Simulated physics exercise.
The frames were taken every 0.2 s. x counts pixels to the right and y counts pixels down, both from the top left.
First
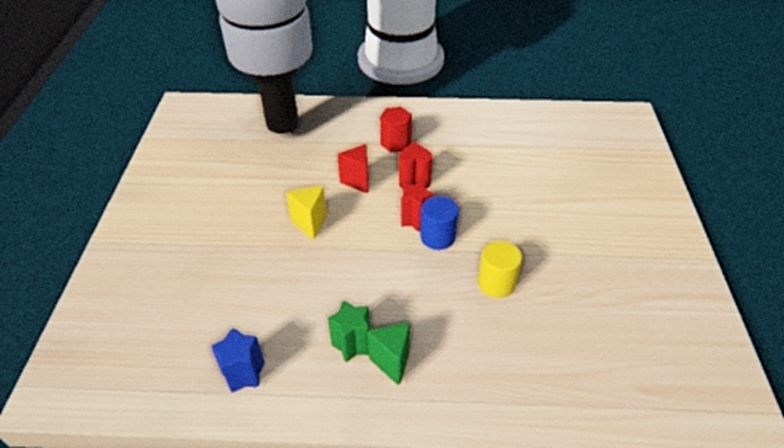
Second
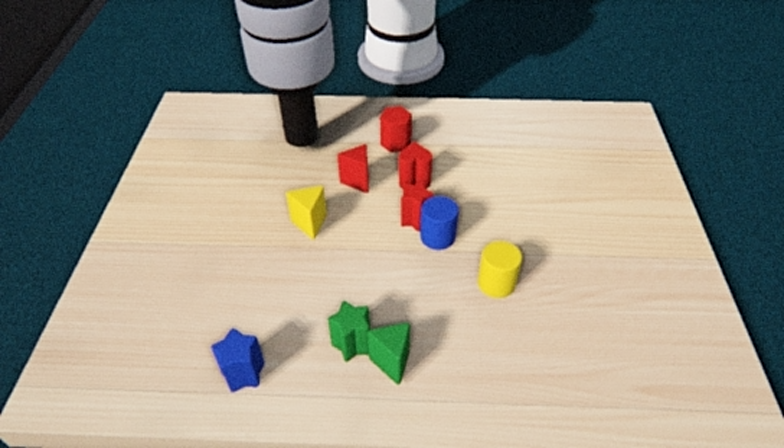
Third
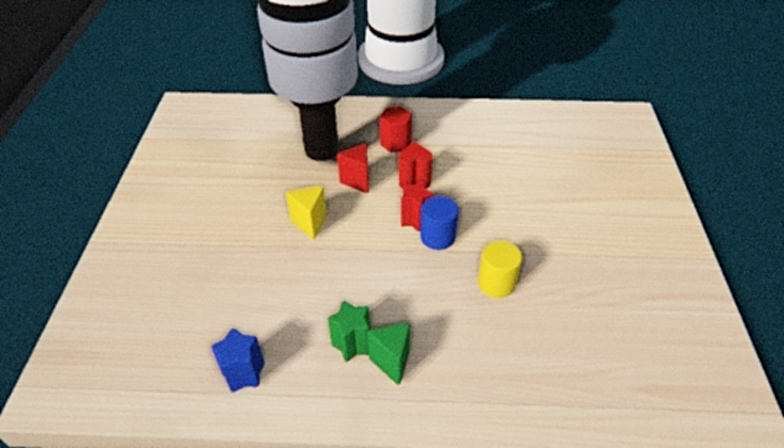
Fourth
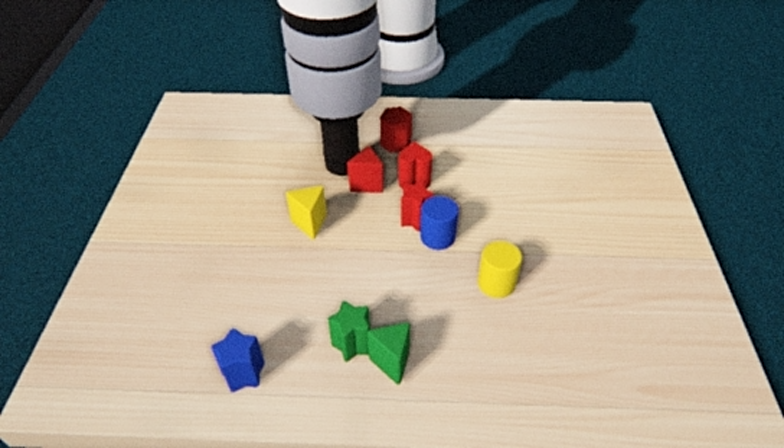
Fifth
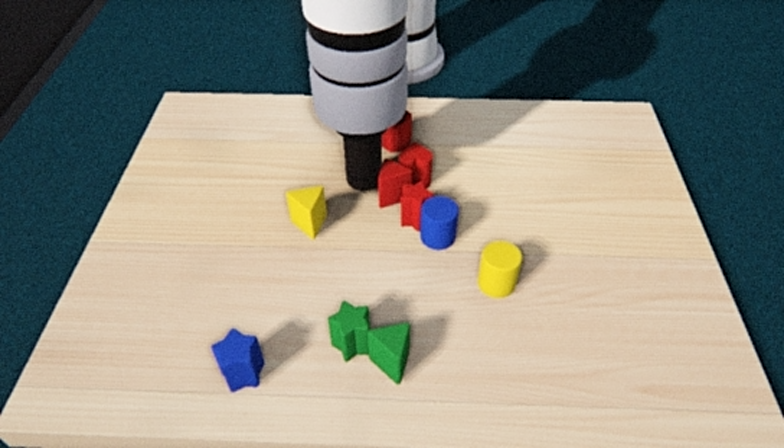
A robot arm with a black post moved right and toward the viewer across a wooden board, pushing a red three-sided block up against the other red blocks while the remaining colored blocks stayed still.
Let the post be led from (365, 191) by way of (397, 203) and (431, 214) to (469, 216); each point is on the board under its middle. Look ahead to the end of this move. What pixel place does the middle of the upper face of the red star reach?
Roughly at (472, 212).
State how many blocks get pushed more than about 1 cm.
Three or more will move.
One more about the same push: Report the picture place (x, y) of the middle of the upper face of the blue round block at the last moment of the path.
When the path ends, it will be at (465, 236).
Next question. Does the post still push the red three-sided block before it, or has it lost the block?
It stays ahead.
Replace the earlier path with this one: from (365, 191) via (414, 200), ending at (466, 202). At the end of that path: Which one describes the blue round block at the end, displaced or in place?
Here the blue round block moves off its spot.
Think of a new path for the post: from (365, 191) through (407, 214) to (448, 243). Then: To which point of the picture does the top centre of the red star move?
Close to (475, 239).
What follows on the original path. One third of the way, post at (397, 192); red three-sided block at (427, 180); red star at (421, 199); blue round block at (446, 214).
Two thirds of the way, post at (433, 203); red three-sided block at (465, 188); red star at (449, 210), turned 30° clockwise; blue round block at (462, 233).
At the end, post at (470, 205); red three-sided block at (504, 192); red heart block still; red star at (472, 212), turned 80° clockwise; blue round block at (465, 236).
